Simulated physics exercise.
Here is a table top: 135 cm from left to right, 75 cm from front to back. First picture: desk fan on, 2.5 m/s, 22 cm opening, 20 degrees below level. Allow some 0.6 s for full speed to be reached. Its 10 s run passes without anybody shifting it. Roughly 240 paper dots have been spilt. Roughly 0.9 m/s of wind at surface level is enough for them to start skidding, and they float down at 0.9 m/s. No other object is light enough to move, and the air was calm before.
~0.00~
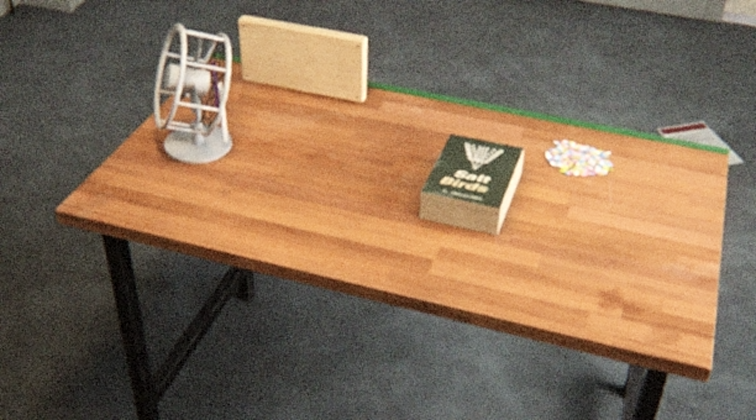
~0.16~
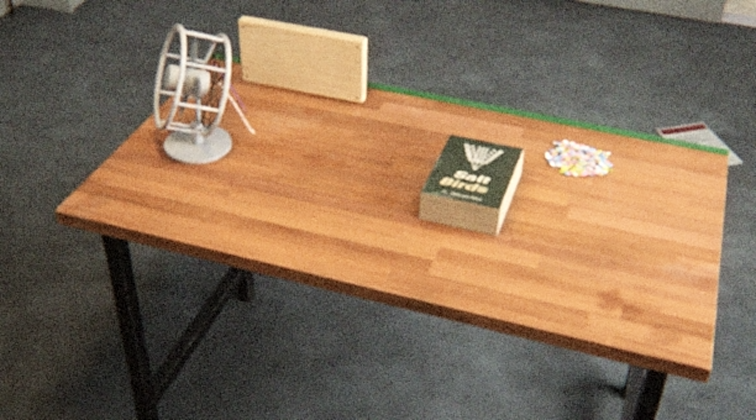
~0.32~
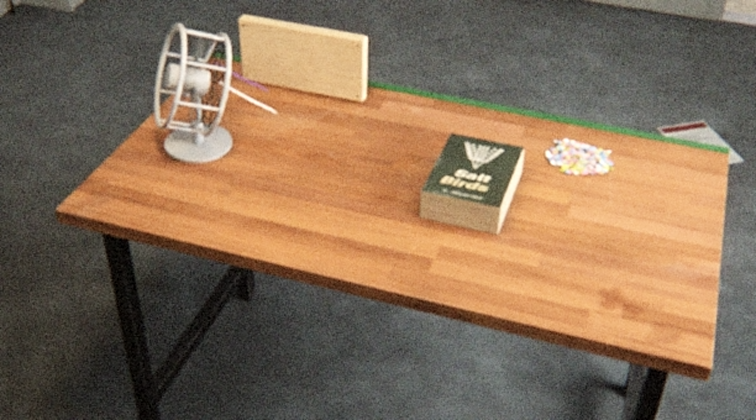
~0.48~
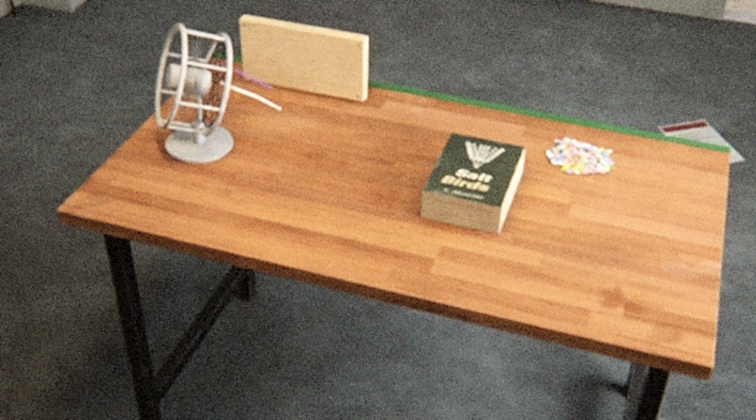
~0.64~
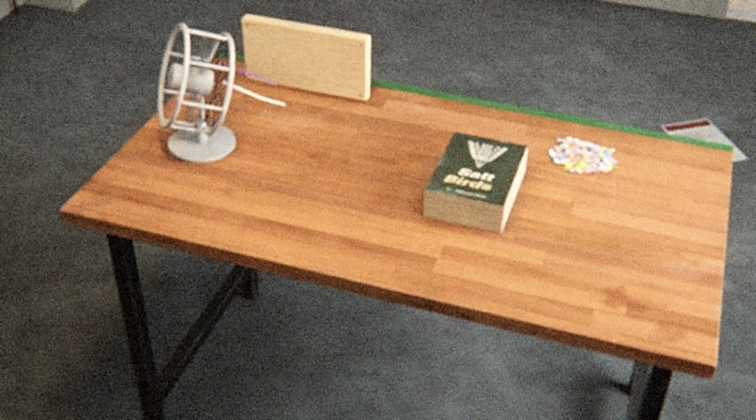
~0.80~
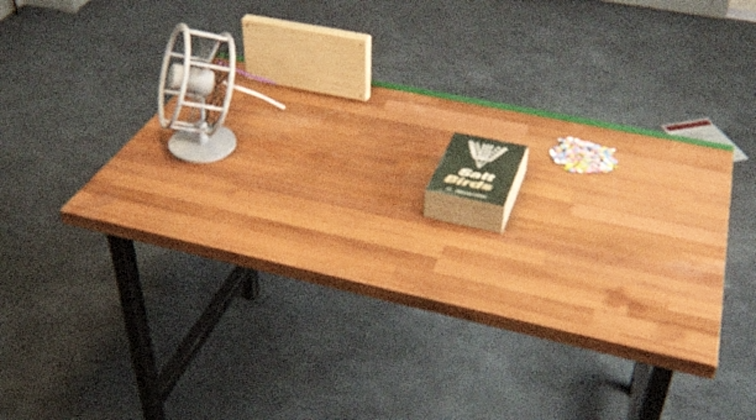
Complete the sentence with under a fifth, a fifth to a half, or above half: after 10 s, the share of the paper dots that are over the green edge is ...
After 10 s, the share is under a fifth.
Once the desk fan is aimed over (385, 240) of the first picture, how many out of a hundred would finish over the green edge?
Result: Approx. 0 percent.
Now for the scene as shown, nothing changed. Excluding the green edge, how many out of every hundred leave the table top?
Close to 80 % of them.
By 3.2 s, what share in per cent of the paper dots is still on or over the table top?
I'd put it near 30 per cent at that time.
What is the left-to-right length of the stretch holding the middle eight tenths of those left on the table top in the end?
Looks like some 20 cm to me.
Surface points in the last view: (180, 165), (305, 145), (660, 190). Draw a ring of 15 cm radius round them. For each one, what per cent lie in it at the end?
I would say some 0 %, 0 % and 15 % respectively.
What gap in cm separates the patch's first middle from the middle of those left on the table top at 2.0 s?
About 15 cm.
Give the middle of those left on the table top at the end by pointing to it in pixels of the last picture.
Their middle sits at about (670, 201) in the last picture.
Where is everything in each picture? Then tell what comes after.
In the first picture, the middle of the paper dots is near (580, 158), none has stirred yet and the mouth of the desk fan is at (191, 81).
In the second picture, the middle of the paper dots is near (580, 158), none has stirred yet and the green edge is centred on (454, 99).
In the third picture, the middle of the paper dots is near (580, 156), none has stirred yet, the top of a book is at (475, 168) and the top of a board is at (302, 27).
In the fourth picture, the middle of the paper dots is near (581, 156) and none has stirred yet.
In the fifth picture, the middle of the paper dots is near (584, 155) and none has stirred yet.
In the sixth picture, the middle of the paper dots is near (584, 155) and none has stirred yet.
After 2.0 s the count stands so, 0 % are over the green edge; the middle of those still in play is near (641, 187).
After 3.2 s the count stands so, 0 % are over the green edge; the middle of those still in play is near (659, 192).
After 5.5 s the count stands so, 0 % are over the green edge; the middle of those still in play is near (673, 197).
After 10.0 s, at the end, 0 % are over the green edge; the middle of those still in play is near (670, 201).
